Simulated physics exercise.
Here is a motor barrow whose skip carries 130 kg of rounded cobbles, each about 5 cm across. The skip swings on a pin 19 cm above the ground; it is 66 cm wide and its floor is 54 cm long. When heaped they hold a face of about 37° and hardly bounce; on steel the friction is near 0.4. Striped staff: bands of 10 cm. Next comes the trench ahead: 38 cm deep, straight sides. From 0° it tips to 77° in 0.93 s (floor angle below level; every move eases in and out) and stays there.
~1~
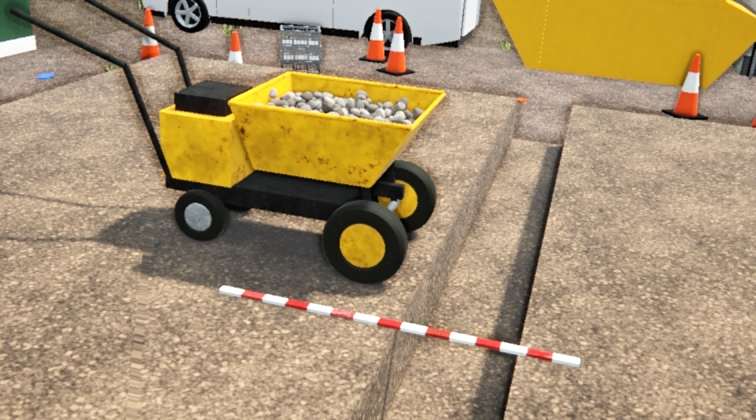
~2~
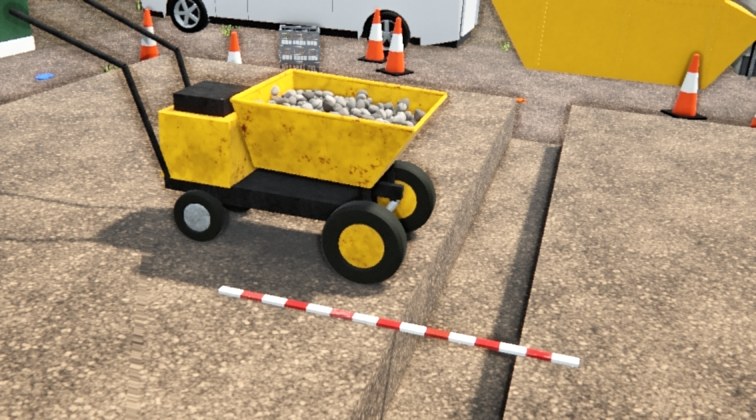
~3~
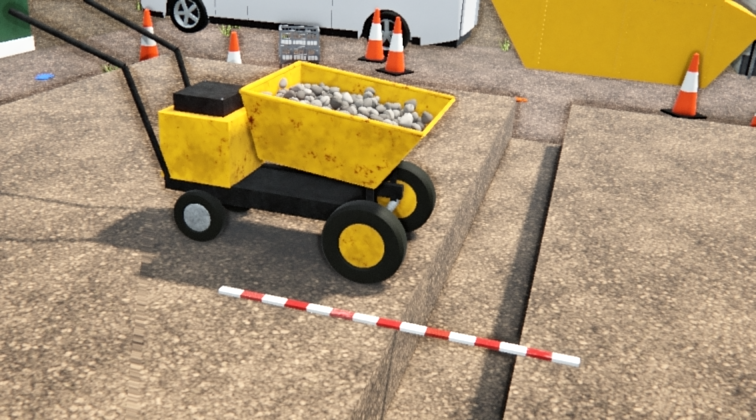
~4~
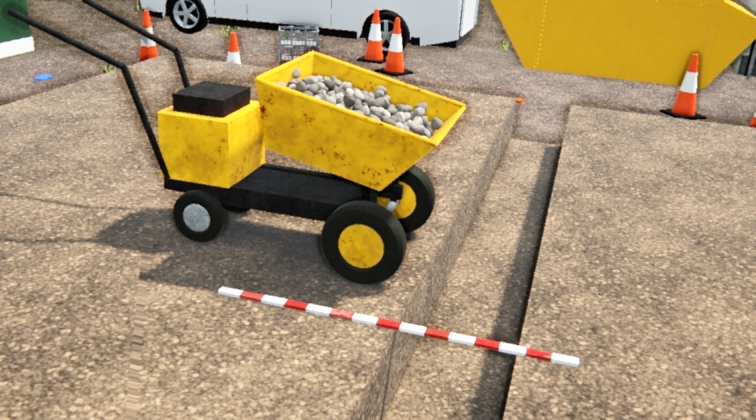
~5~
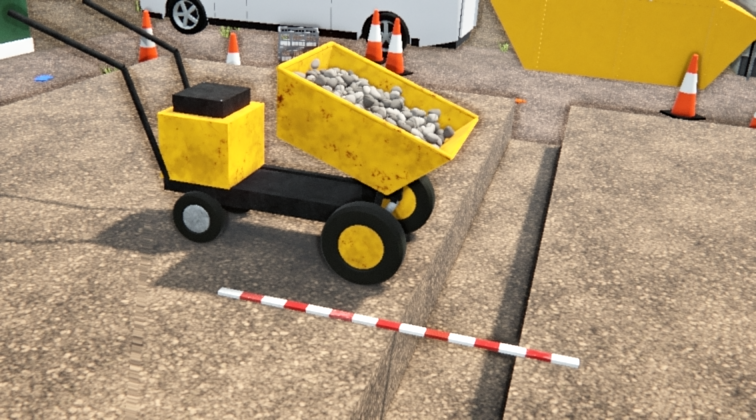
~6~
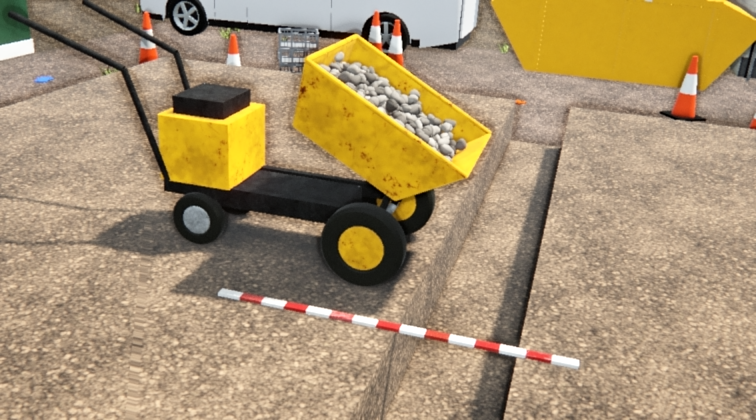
The yellow skip of a motor barrow, loaded with rounded grey cobbles, sits level beside a narrow trench, then begins tilting forward to the right. Its rear end rises steadily away from the barrow's body until the floor slants steeply, the stones still inside, while the wheels and striped staff stay still.
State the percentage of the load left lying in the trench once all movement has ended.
The share left there is about 52 per cent.
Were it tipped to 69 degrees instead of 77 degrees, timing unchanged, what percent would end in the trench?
About 40%.
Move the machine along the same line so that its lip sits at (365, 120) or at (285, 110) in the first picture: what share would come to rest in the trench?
Near 90 per cent from the first place, 65 from the second.
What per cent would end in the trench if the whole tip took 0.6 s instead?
40 per cent.
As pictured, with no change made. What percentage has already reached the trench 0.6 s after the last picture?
Roughly 10 percent of the load.
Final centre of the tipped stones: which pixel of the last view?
(521, 328).
Then, 0.3 s after the last picture the floor is at 65°, 100 % in the skip; the foremost stones are at (500, 220).
Then, 0.6 s after the last picture the floor is at 77°, 61 % in the skip, 11 % in the trench, 28 % past the trench; the foremost stones are at (614, 293).
Then, 1.0 s after the last picture the floor is at 77°, 25 % in the skip, 28 % in the trench, 47 % past the trench; the foremost stones are past the picture's edge.
Then, 2.9 s after the last picture the floor is at 77°, 0 % in the skip, 52 % in the trench, 48 % past the trench; the foremost stones are past the picture's edge.
